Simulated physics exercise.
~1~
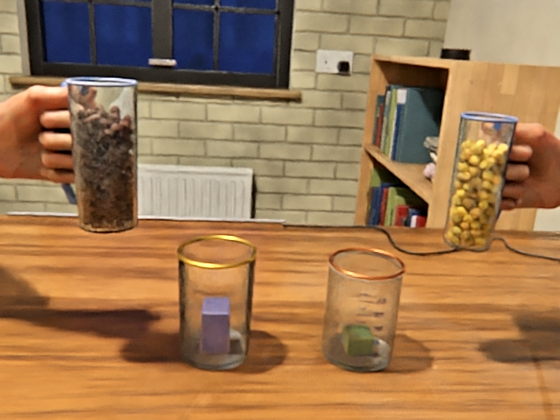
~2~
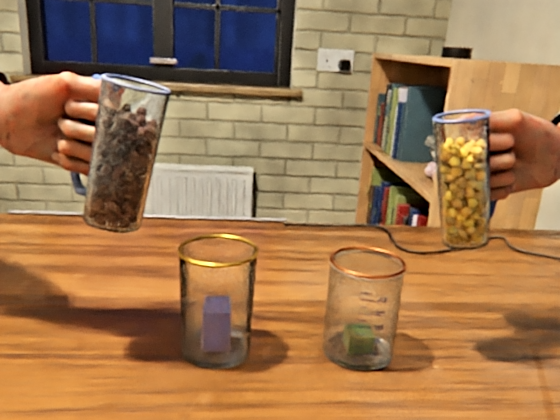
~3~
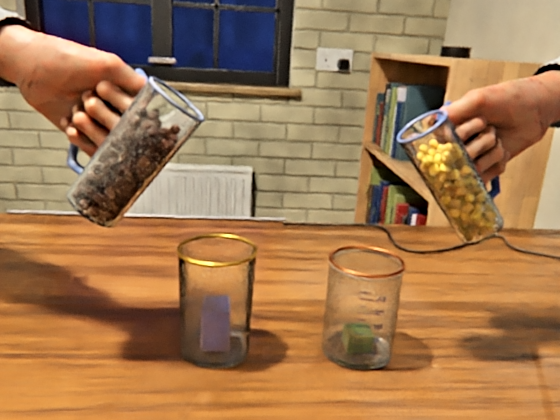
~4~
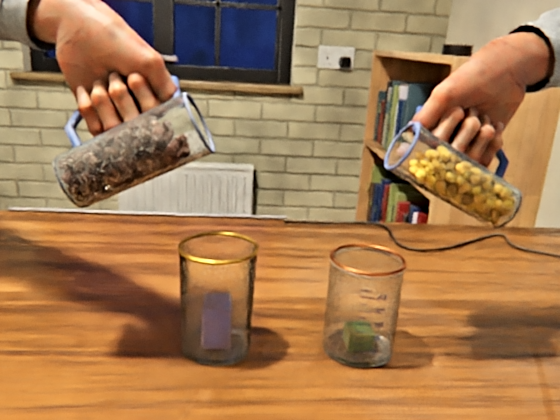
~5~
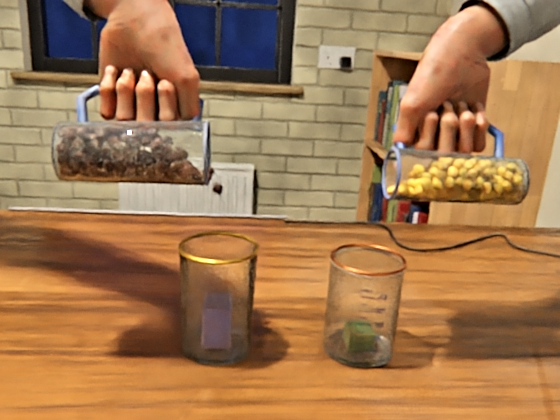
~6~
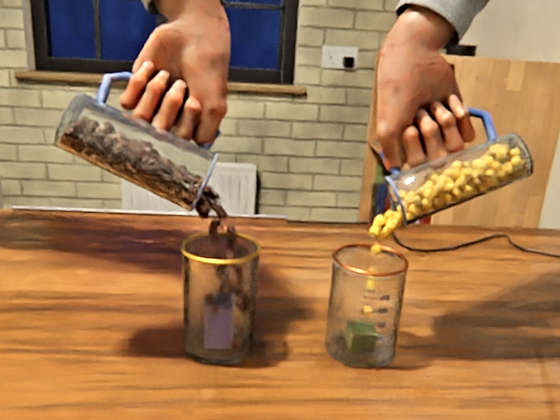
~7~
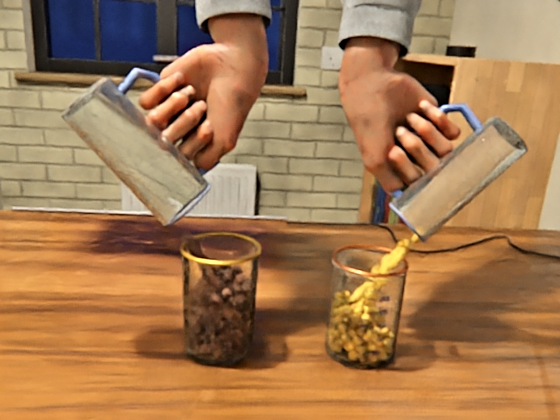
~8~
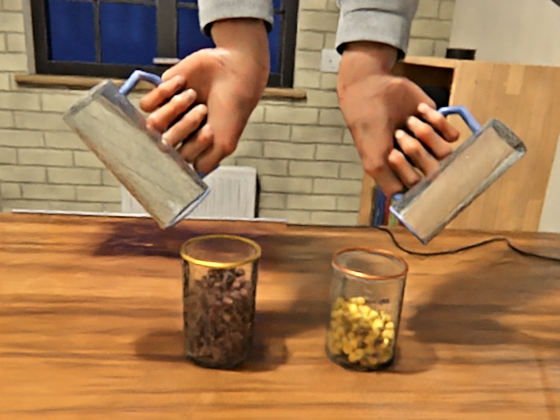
Two hands tipped a cup of dark brown bits and a cup of yellow ones over two glasses, each holding a small block, and poured until both cups were empty. The brown pile ended up higher than the yellow, and both blocks were buried.
